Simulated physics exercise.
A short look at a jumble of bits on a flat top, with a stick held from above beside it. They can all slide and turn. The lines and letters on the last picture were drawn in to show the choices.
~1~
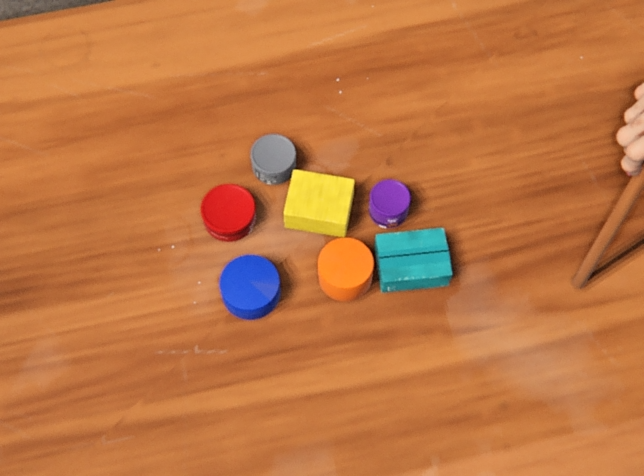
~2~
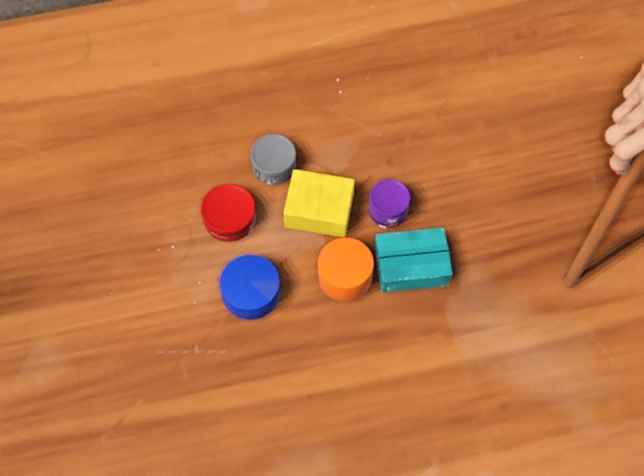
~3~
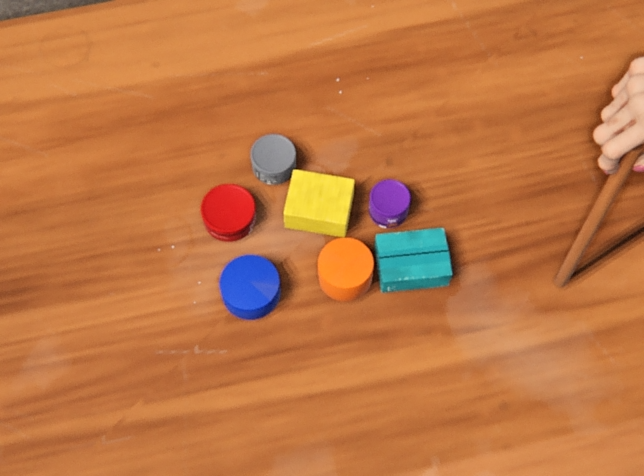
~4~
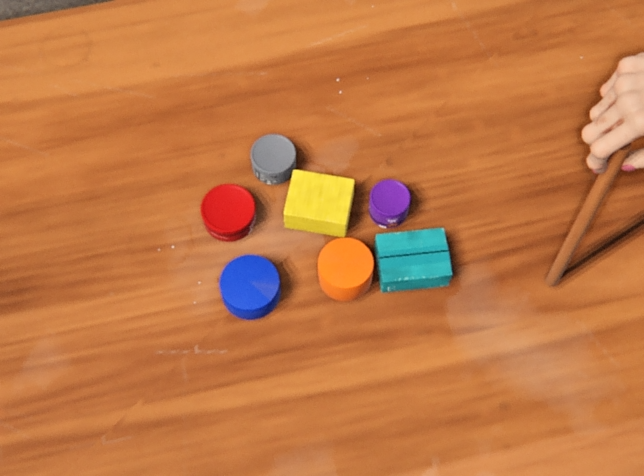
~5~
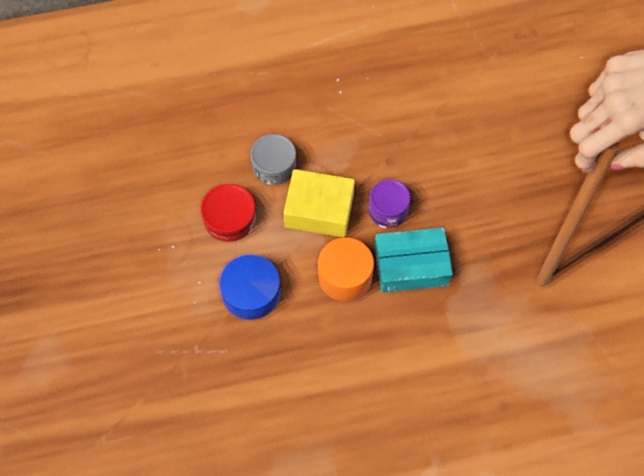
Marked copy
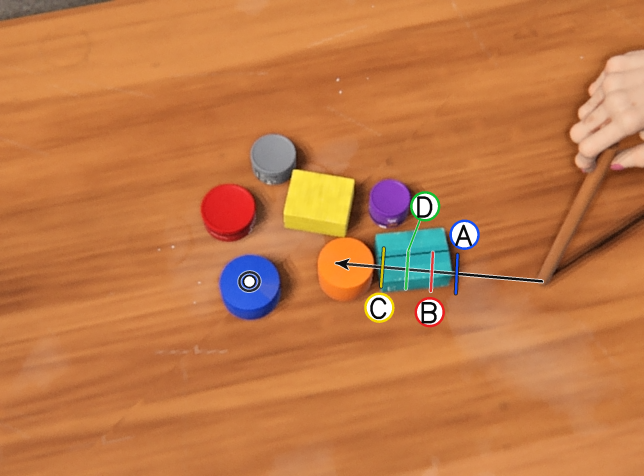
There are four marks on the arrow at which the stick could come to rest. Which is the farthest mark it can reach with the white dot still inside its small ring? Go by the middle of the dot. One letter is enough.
Stop at D.
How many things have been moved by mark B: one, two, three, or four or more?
Two.
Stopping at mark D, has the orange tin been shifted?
Yes.
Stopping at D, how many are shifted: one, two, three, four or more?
Two.
On the marked copy, A at (457, 274); B at (432, 272); C at (382, 267); D at (407, 269); the arrow from (542, 281) to (336, 263); the white dot at (249, 281).
With D. Early on, foot of the stick (492, 277).
Further on, foot of the stick (442, 274); turquoise box (402, 260); orange tin (340, 270).
At the end, foot of the stick (407, 270); turquoise box (366, 256); orange tin (305, 270); the dot is still in its ring.
As for the rest, A keeps the dot in but is short; B keeps the dot in but is short; C shifts the dotted thing to (227, 292).
